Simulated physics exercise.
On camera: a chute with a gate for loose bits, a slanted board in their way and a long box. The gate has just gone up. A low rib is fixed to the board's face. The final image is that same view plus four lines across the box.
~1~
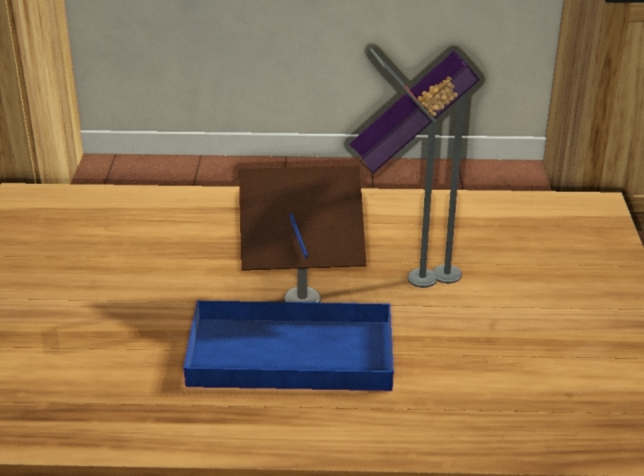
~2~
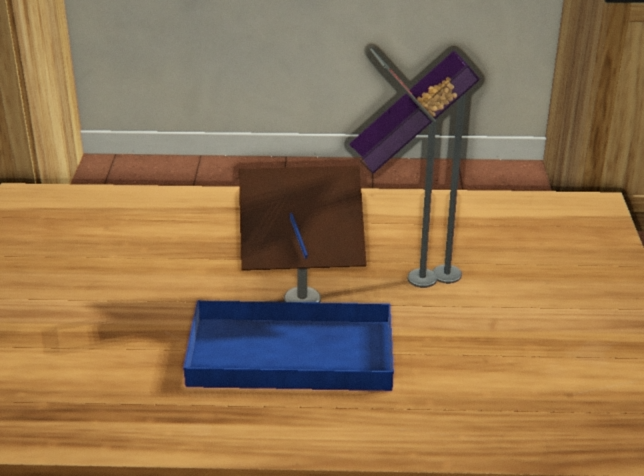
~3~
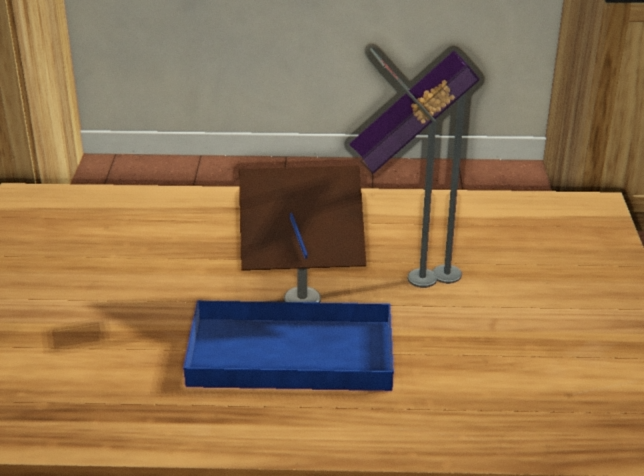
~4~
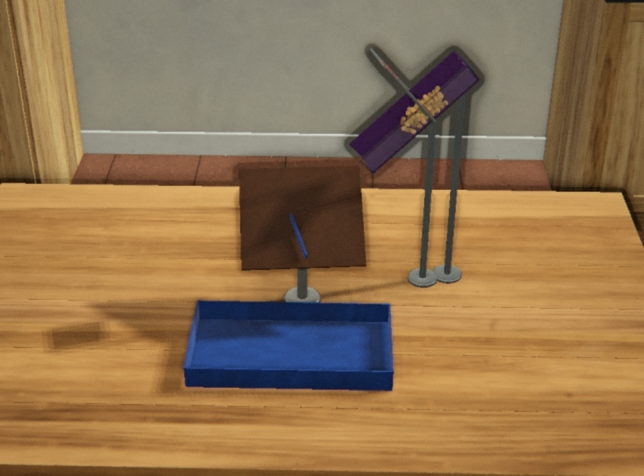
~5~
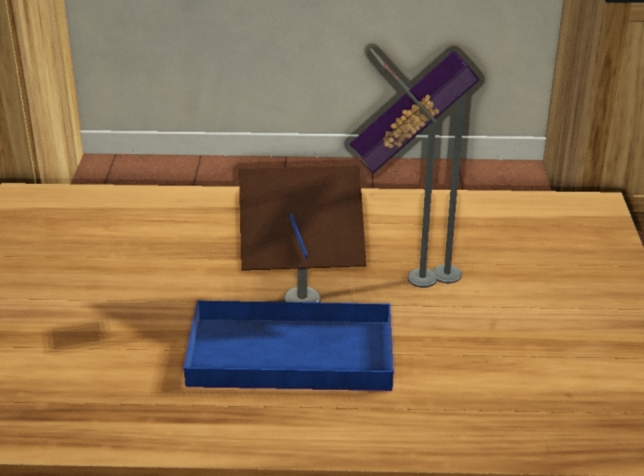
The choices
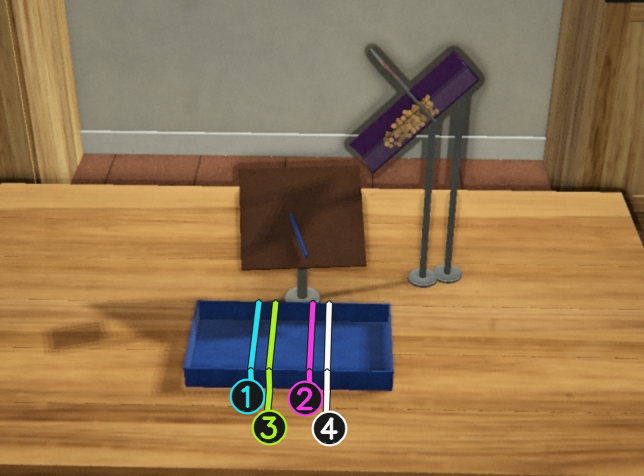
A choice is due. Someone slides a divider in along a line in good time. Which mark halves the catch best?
4 works best here.
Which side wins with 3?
Right.
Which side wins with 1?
More lands on the right.
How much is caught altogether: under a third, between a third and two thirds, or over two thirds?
About that: Over two thirds.
On the marked copy, line 1 crosses the front rim at (250, 369); line 2 crosses the front rim at (309, 370); line 3 crosses the front rim at (269, 369); line 4 crosses the front rim at (327, 370).
For line 1, of what is caught, just a few on the left of the divider, almost all on the right.
For line 2, of what is caught, about a tenth on the left of the divider, the larger part on the right.
For line 3, of what is caught, just a few on the left of the divider, almost all on the right.
For line 4, of what is caught, roughly two thirds on the left of the divider, roughly a third on the right.
